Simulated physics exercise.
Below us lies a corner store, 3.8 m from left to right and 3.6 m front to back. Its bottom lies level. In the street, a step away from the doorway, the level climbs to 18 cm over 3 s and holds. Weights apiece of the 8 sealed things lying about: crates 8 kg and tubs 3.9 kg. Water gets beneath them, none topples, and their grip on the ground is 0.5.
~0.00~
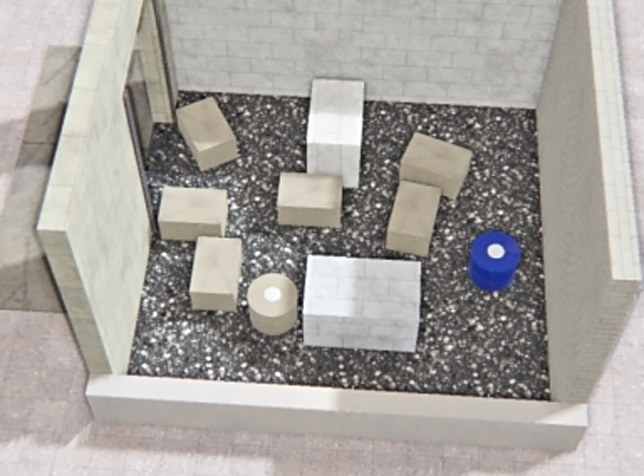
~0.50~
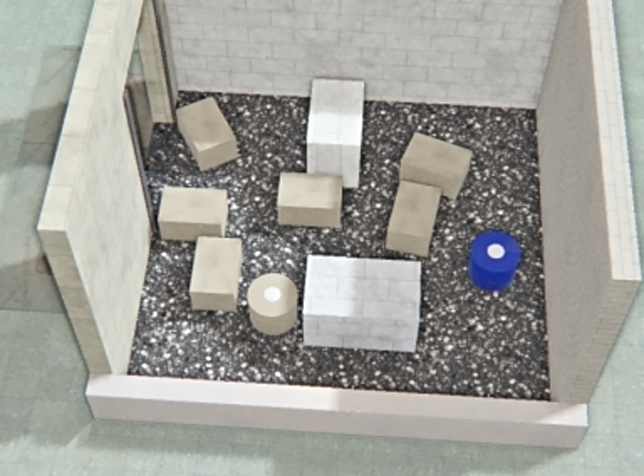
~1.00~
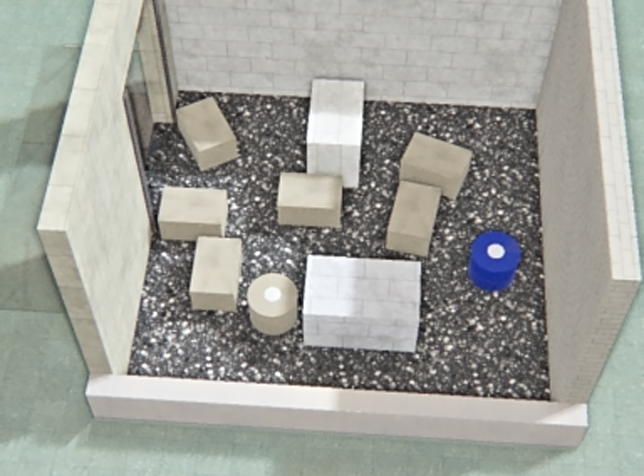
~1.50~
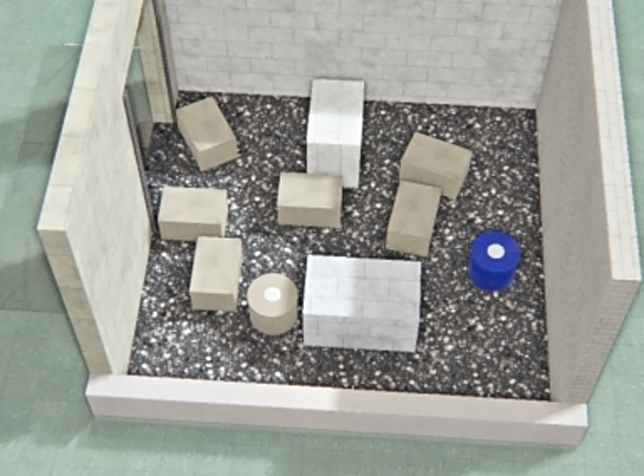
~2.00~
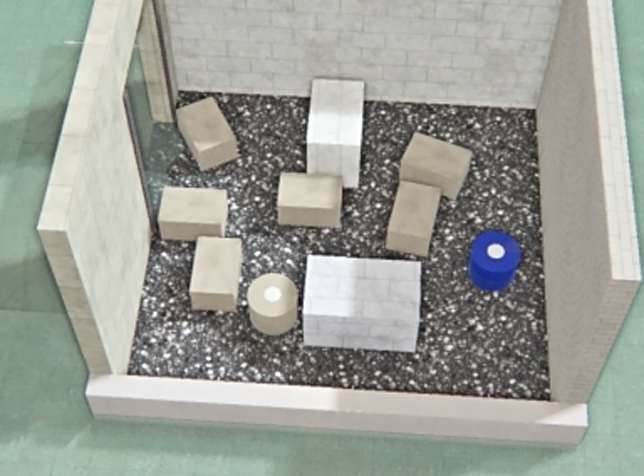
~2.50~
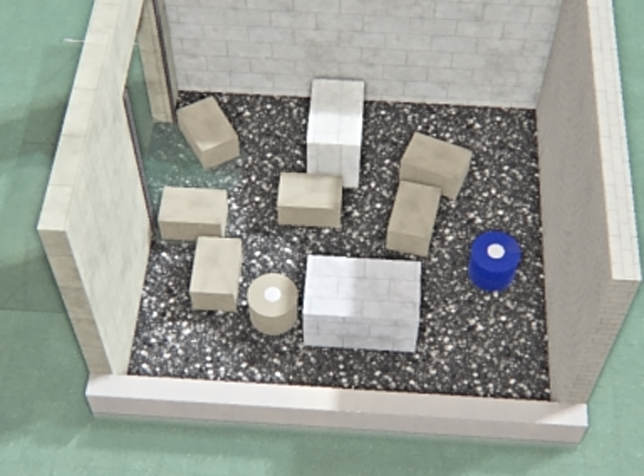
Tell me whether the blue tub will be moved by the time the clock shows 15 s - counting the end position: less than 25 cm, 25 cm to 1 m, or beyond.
The blue tub travels far.
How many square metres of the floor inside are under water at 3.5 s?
Some 3.0 m2.
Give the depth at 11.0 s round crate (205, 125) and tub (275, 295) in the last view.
About 12 and 6 cm.
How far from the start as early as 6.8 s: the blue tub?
About 30 cm.
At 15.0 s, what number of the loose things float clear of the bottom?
8 of them.
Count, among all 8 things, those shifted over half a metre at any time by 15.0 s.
8 of them.
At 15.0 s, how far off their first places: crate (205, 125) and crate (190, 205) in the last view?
In turn: 40 cm, 100 cm.
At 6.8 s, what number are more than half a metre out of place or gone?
I count 3.
After 3.5 s the blue tub is near (496, 252), 0.0 m from its start, aground; 0 afloat.
After 6.8 s the blue tub is near (521, 265), 0.3 m from its start, afloat; 5 afloat.
After 11.0 s the blue tub is near (255, 359), 2.5 m from its start, afloat; 8 afloat.
After 15.0 s the blue tub is near (238, 217), 2.4 m from its start, afloat; 8 afloat.
